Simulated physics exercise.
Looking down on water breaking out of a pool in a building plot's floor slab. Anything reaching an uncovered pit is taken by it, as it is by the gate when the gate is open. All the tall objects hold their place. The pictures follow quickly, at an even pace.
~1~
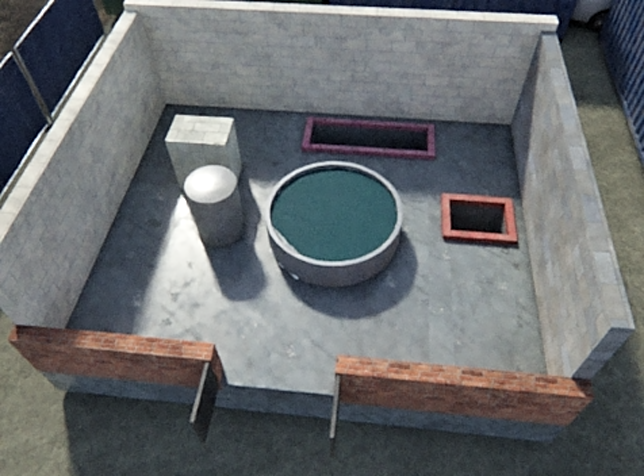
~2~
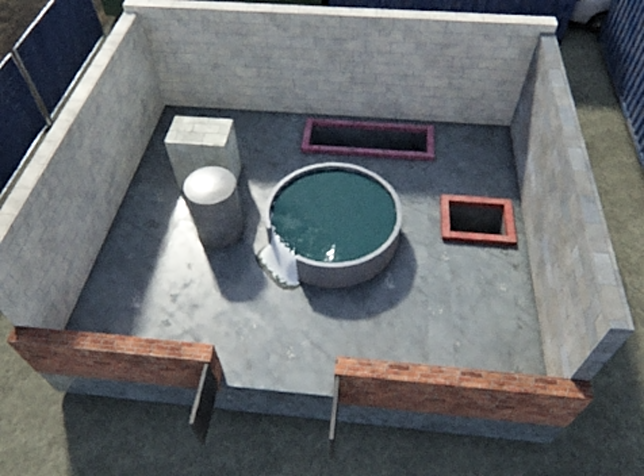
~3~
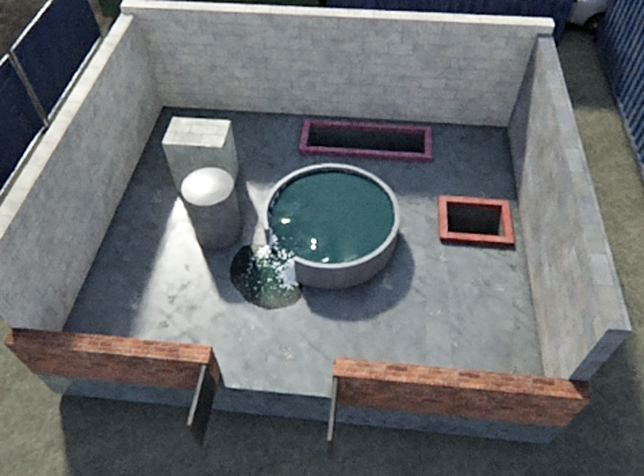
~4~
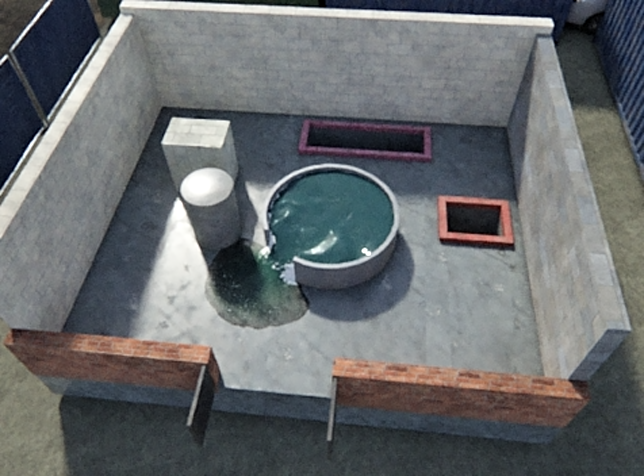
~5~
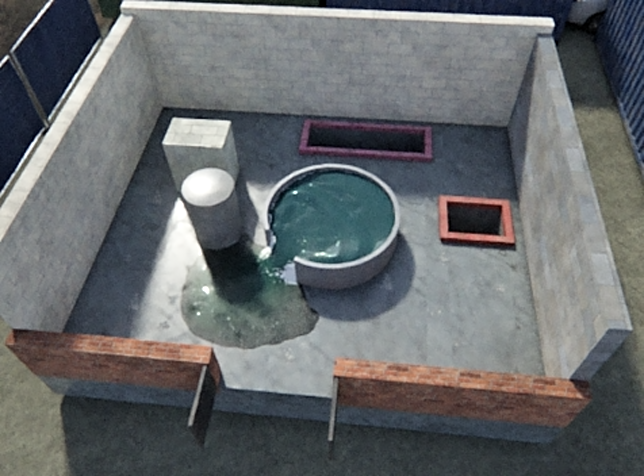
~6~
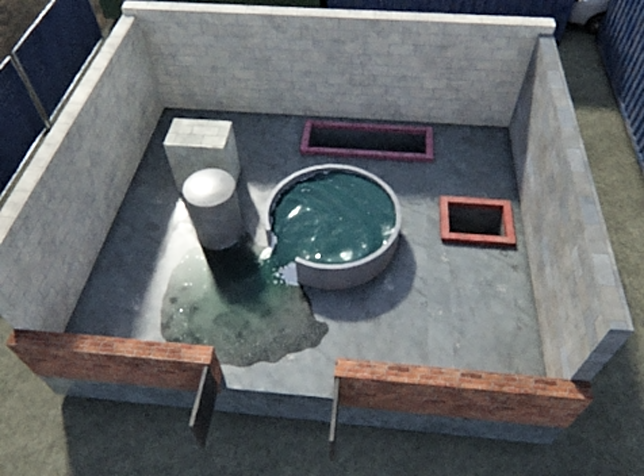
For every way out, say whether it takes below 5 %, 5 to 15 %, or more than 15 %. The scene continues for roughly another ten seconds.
In the end the gate is likely to claim a large share past fifteen per cent; the pink pit is likely to claim a small share beneath five per cent; the red pit is likely to claim a small share beneath five per cent.
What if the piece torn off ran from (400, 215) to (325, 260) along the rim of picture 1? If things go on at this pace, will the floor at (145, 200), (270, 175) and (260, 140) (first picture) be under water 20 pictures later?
Unsoaked, then unsoaked, then unsoaked.
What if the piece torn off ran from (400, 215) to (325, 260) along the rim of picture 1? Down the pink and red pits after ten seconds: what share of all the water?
The pink pit gets 0 per cent and the red pit 6 per cent.
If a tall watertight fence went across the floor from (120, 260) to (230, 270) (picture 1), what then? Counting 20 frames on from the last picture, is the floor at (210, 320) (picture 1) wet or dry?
Submerged.
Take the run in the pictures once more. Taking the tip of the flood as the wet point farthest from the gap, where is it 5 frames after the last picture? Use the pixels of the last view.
Somewhere near (55, 354).
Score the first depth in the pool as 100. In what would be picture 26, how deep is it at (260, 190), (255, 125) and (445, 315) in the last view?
0, 0 and 0 per cent, roughly.
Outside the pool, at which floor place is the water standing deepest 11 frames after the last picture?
At about (66, 356).
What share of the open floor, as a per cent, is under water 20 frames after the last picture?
About 25 %.
A moment on, water covers 20 % of the floor; the gate 1 %, the pink pit 0 %, the red pit 0 %.
Next, water covers 25 % of the floor; the gate 4 %, the pink pit 0 %, the red pit 0 %.
Then, water covers 25 % of the floor; the gate 7 %, the pink pit 0 %, the red pit 0 %.
Later, water covers 40 % of the floor; the gate 12 %, the pink pit 0 %, the red pit 0 %.
In the end, water covers 60 % of the floor; the gate 18 %, the pink pit 0 %, the red pit 0 %.
